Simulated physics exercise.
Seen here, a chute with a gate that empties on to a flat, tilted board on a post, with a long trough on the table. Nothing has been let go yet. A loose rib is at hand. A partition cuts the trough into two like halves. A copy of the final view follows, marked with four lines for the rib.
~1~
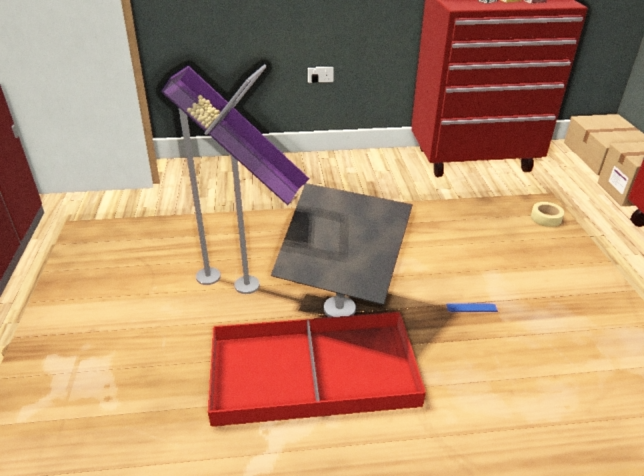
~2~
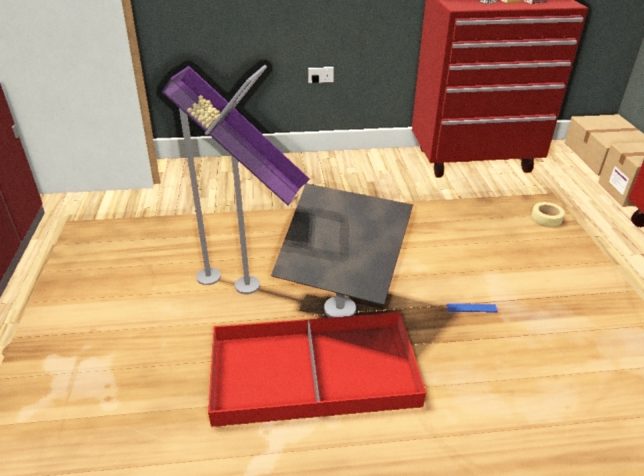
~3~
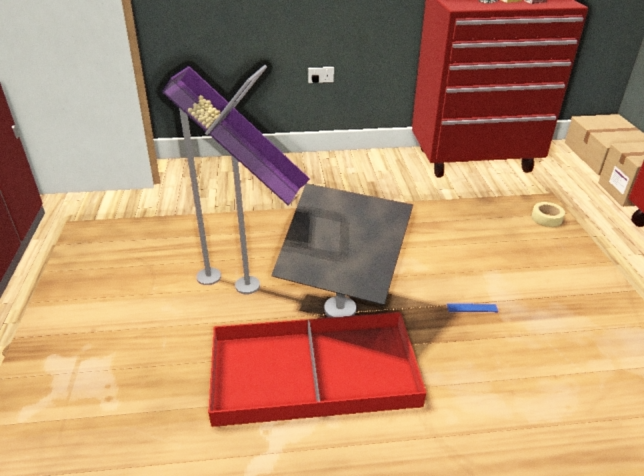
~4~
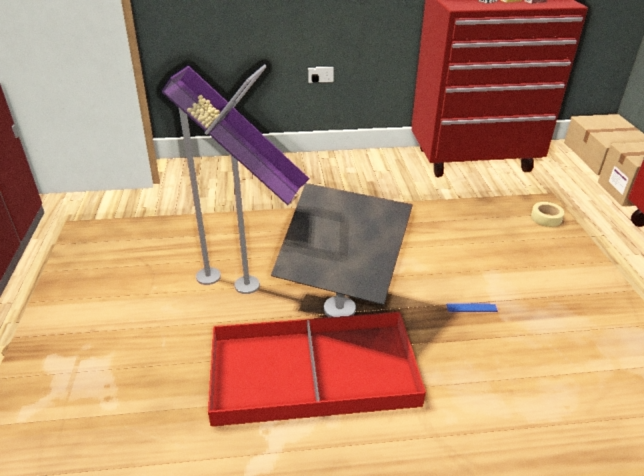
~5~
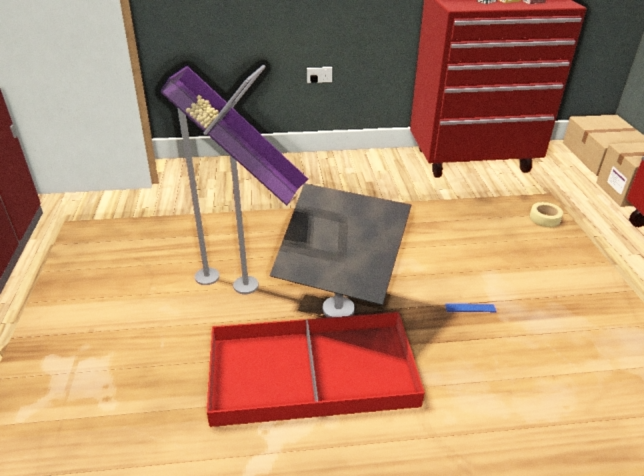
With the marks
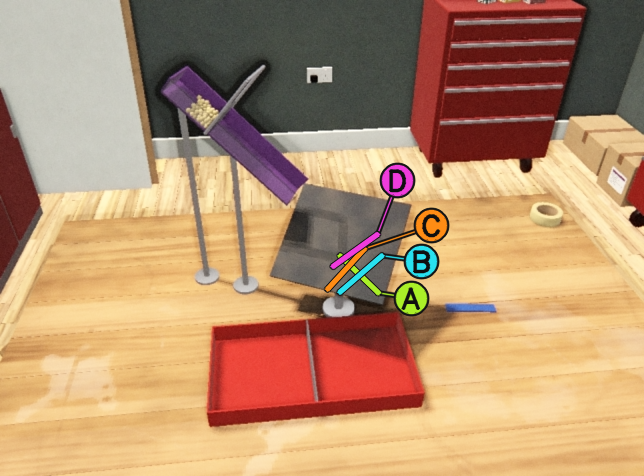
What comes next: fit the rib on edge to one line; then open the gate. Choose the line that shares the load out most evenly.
Take B.
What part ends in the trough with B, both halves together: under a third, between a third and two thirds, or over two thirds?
Line B gives over two thirds.
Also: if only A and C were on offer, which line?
Line A.
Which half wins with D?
The left half.
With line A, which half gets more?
The right half.
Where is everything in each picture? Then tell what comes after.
In the first picture, load behind the gate at (206, 115), soya beans; lip of the chute at (294, 197), sloping fairly steeply.
In the second picture, middle of the board at (342, 240), tilted fairly steeply; middle of its low edge at (326, 290); of its high edge at (358, 193).
In the third picture, front corners of the trough at (209, 412) and (426, 392); front end of its middle wall at (319, 402); gate still shut at (228, 110).
In the fourth picture, middle of the load at (206, 115); lip at (294, 197).
In the fifth picture, middle of the load at (205, 115); lip at (293, 197).
On the marked copy, line A from (340, 255) to (378, 292); line B from (382, 255) to (339, 292); line C from (364, 248) to (327, 289); line D from (377, 234) to (333, 266).
With A, of what is caught, about a quarter in the left half, most in the right.
With B, of what is caught, about half in the left half, about half in the right.
With C, of what is caught, nearly all in the left half, a stray few in the right.
With D, of what is caught, most in the left half, a small part in the right.
